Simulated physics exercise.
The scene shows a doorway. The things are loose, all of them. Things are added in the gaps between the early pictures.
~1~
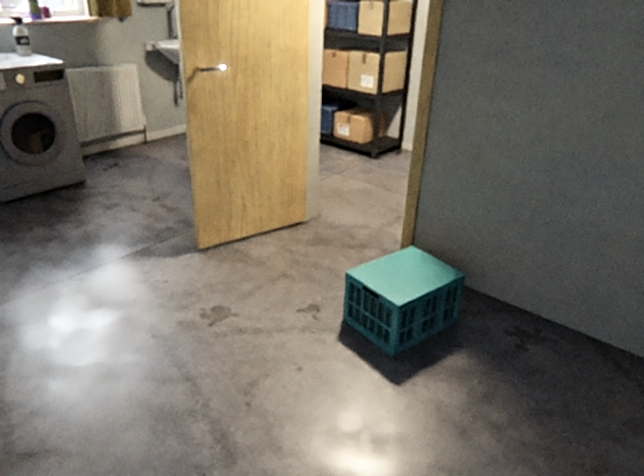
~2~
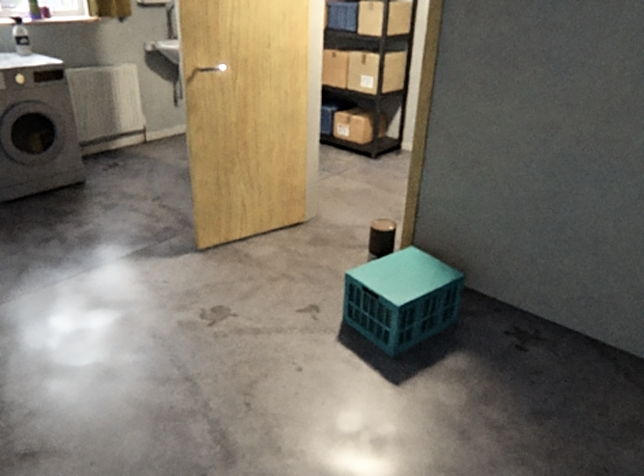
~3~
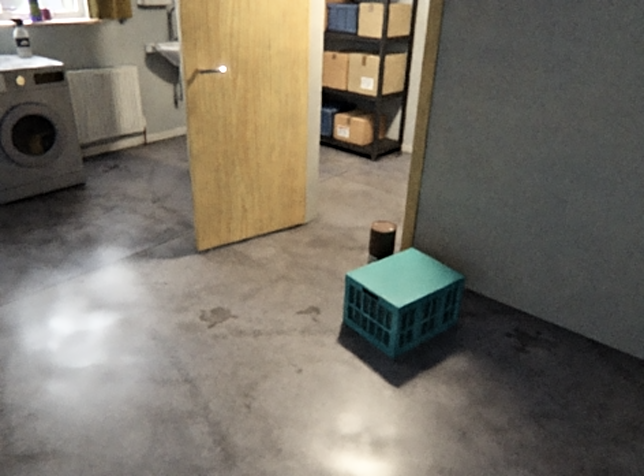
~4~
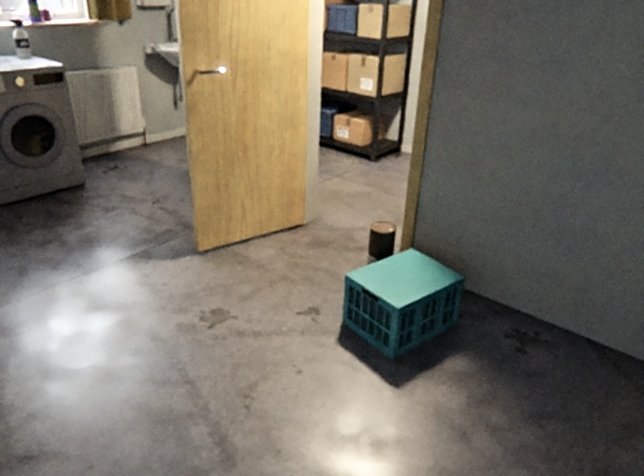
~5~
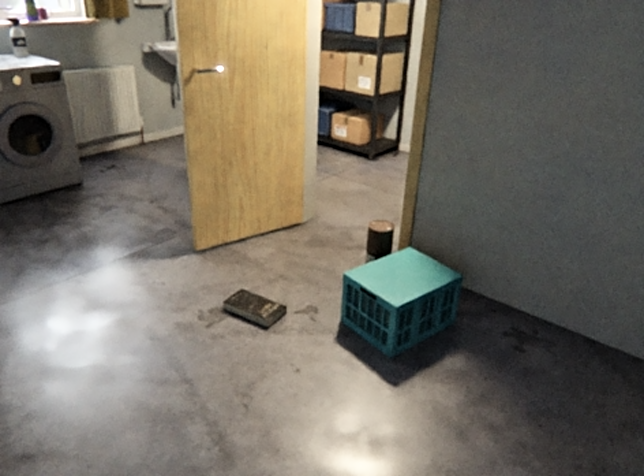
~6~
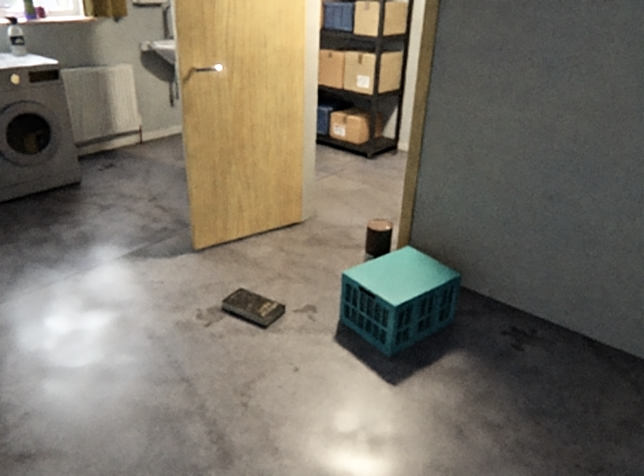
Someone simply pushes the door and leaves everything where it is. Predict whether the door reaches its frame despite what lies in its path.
Okay, the door ends up flush with the frame.
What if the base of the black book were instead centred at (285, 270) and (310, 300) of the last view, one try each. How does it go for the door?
1: Stays ajar; 2: Swings home.
Then, 1.20 s after the last picture, door at 73°.
Then, 2.30 s after the last picture, door at 33°.
At rest, door at 0°; all 3 in place. Seen from the same camera at the end, black book near (253, 307).
